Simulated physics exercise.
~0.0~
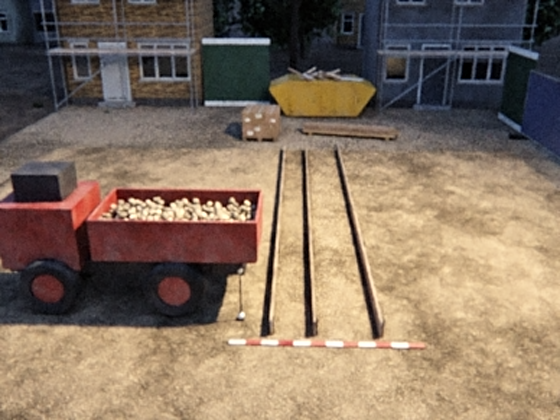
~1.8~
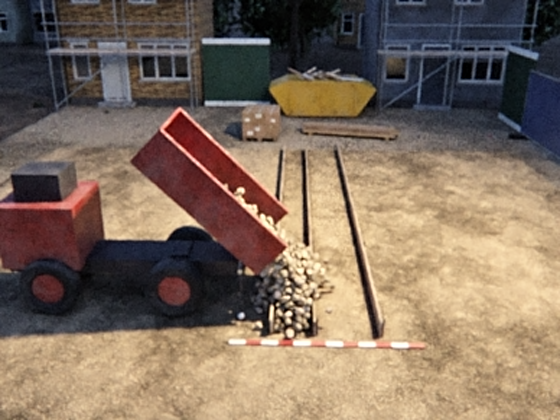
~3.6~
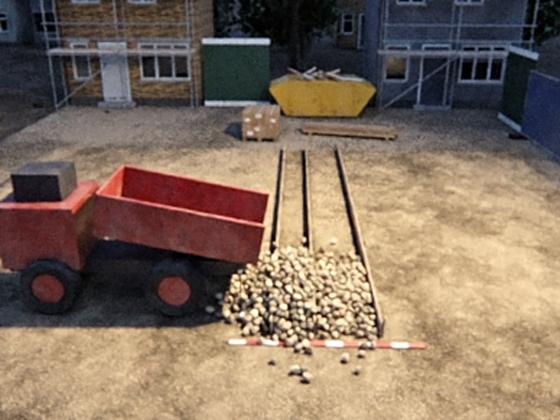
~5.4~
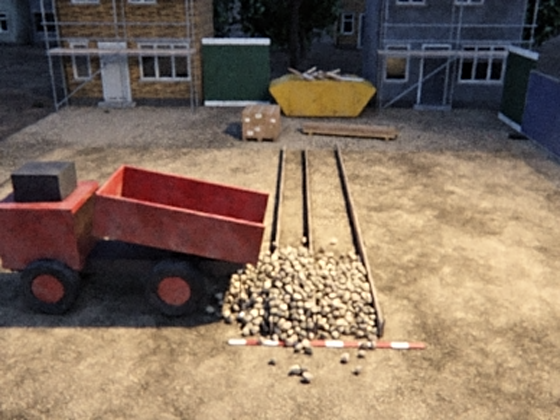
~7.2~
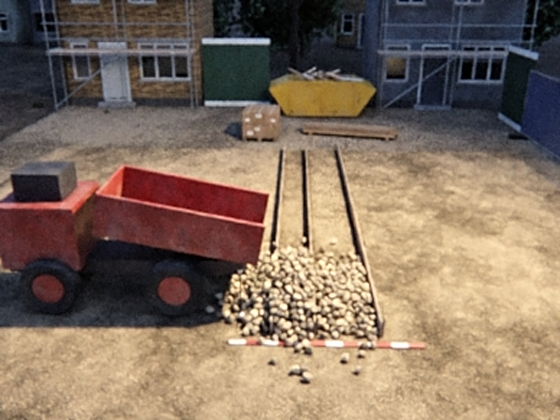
A red tipper truck dumps its stones over the boards, then its raised body lowers partway.
